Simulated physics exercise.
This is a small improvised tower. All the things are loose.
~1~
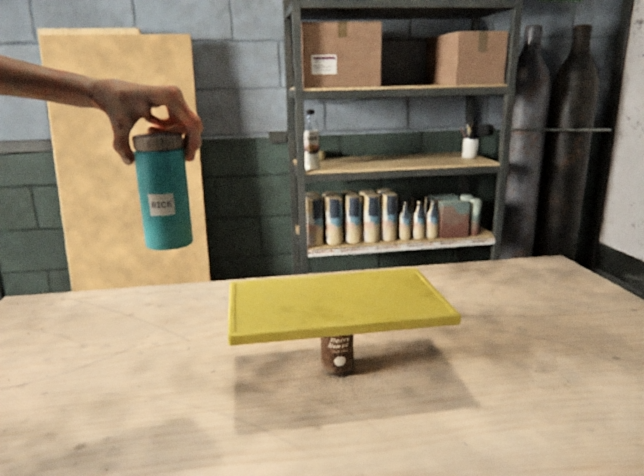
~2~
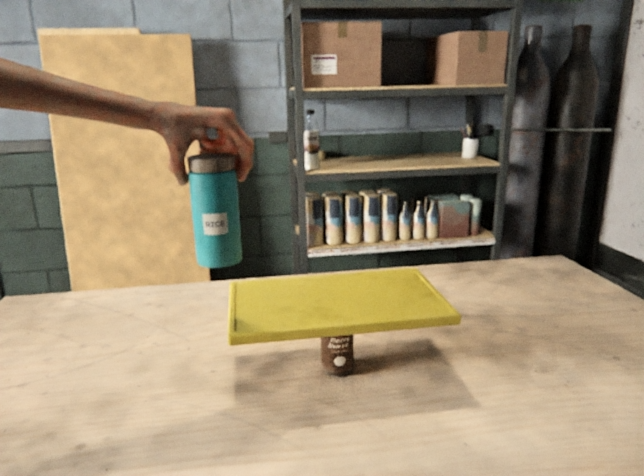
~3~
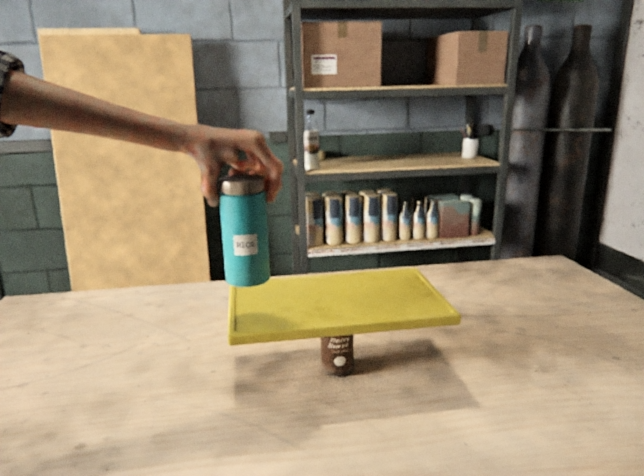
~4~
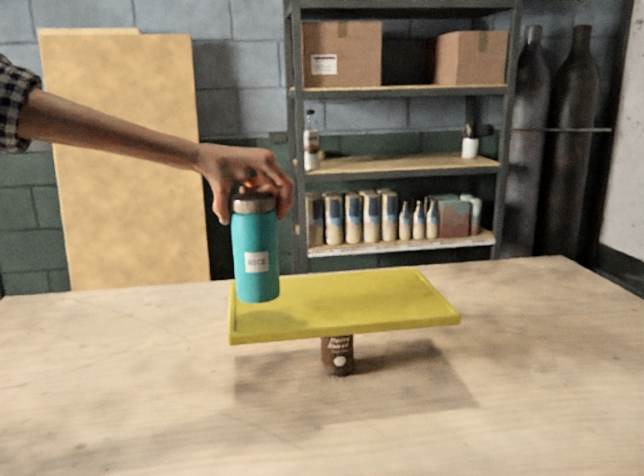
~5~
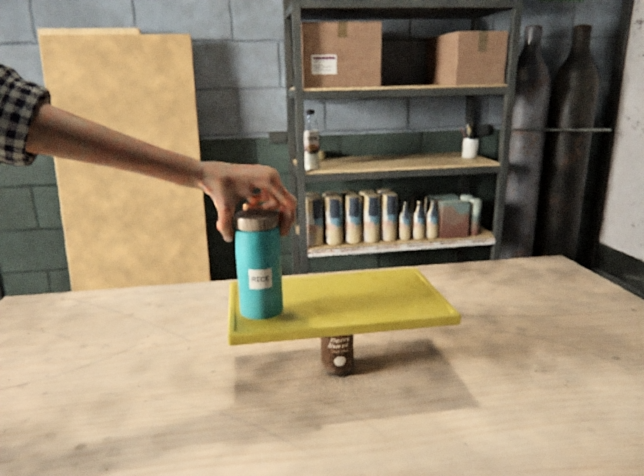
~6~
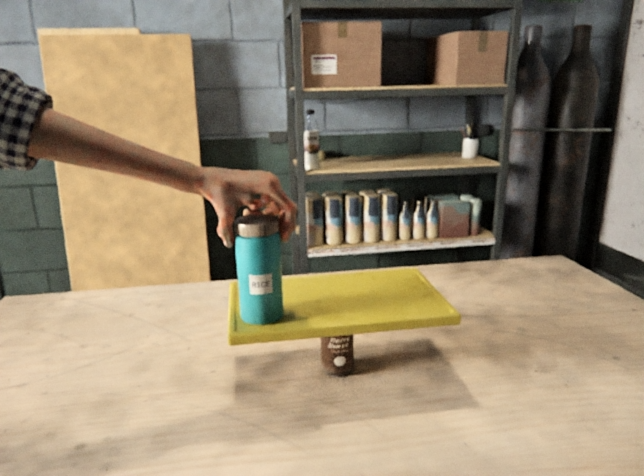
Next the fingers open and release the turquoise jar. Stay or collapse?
Outcome: The stack gives way.
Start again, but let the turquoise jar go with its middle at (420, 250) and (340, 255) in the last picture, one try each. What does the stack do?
In the first case it comes apart; in the second case it stays up.
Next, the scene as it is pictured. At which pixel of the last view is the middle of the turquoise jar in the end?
At about (141, 433).
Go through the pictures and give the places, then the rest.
Still above its spot; turquoise jar (164, 191), in the first picture.
Still above its spot; turquoise jar (215, 210), in the second picture.
Still above its spot; turquoise jar (245, 230), in the third picture.
Still above its spot; turquoise jar (256, 247), in the fourth picture.
Still above its spot; turquoise jar (259, 263), in the fifth picture.
Set down, still held; turquoise jar (260, 269), in the sixth picture.
Then, 0.30 s on from there, turquoise jar now fallen; yellow lid turned 38° from how it was put.
Then, 0.50 s on from there, yellow lid turned 44° from how it was put.
Then, 0.80 s on from there, yellow lid now fallen.
In the end, fallen, turquoise jar and yellow lid; brown can unmoved. At the end, from the last picture's camera, turquoise jar near (141, 432). The stack loses its balance.
